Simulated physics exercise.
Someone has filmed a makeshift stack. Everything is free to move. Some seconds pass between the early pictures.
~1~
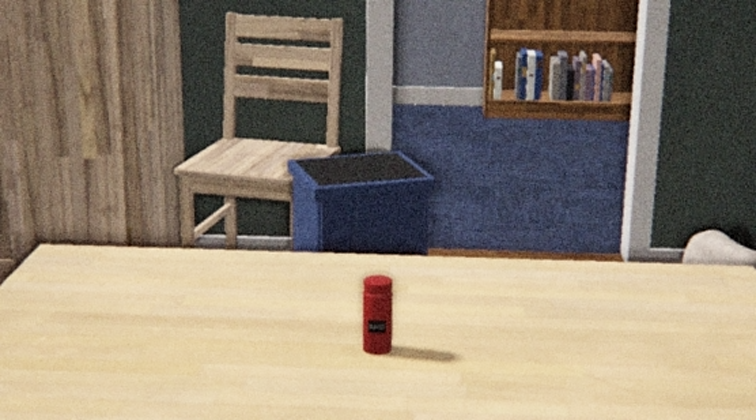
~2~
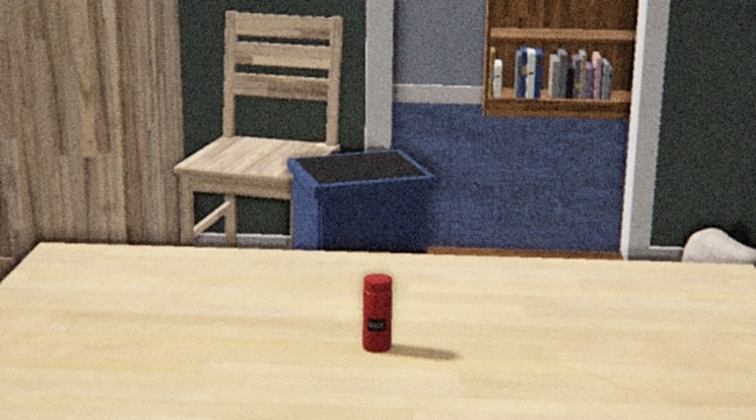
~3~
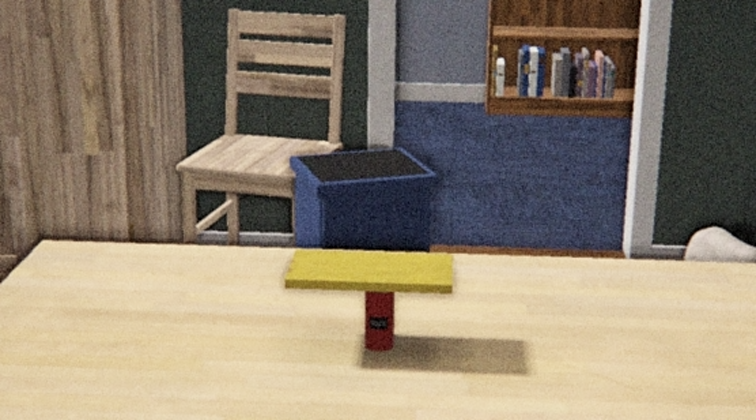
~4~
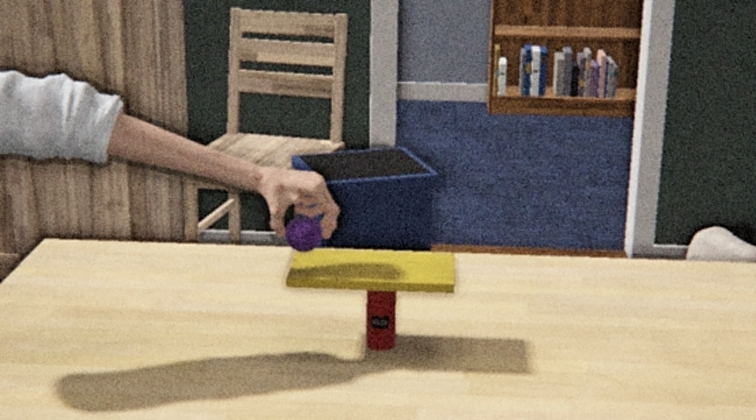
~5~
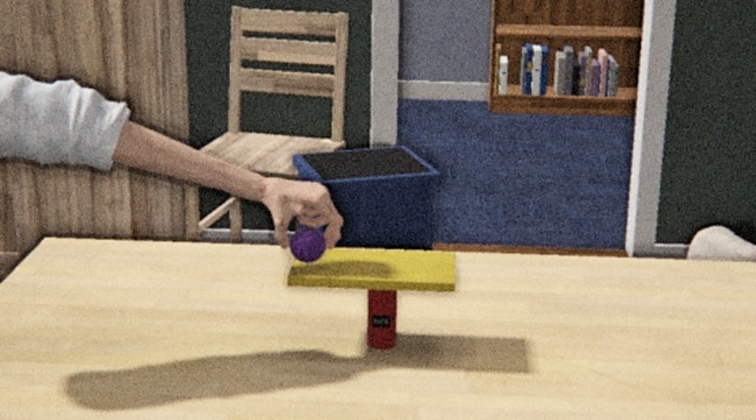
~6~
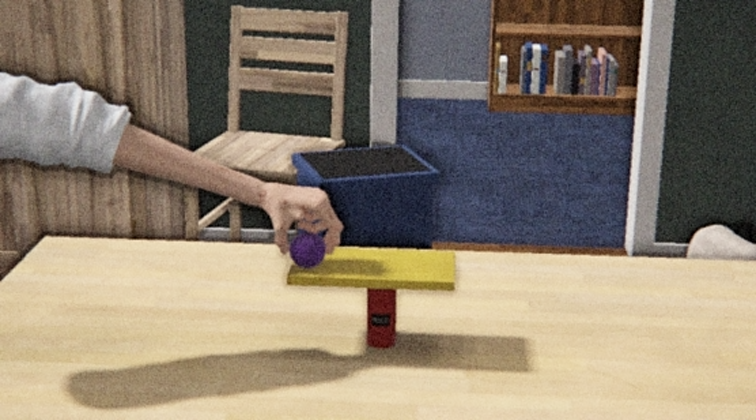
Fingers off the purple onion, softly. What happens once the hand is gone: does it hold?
As it turns out, it gives way.
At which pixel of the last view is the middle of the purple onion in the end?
Near (269, 332).
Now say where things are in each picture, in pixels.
In the first picture, the last thing is not in view yet.
In the second picture, the last thing is not in view yet.
In the third picture, the last thing is not in view yet; yellow board (371, 271).
In the fourth picture, coming down; purple onion (304, 234); yellow board (373, 270).
In the fifth picture, coming down; purple onion (308, 245); yellow board (374, 269).
In the sixth picture, in place under the hand; purple onion (308, 250); yellow board (373, 268).
Then, 0.40 s on from there, purple onion now fallen; yellow board turned 54° from how it was put.
Then, 0.70 s on from there, yellow board now fallen; red shaker turned 60° from how it was put.
In the end, fallen, yellow board, red shaker and purple onion. At the end, from the last picture's camera, purple onion near (269, 333). The stack loses its balance.
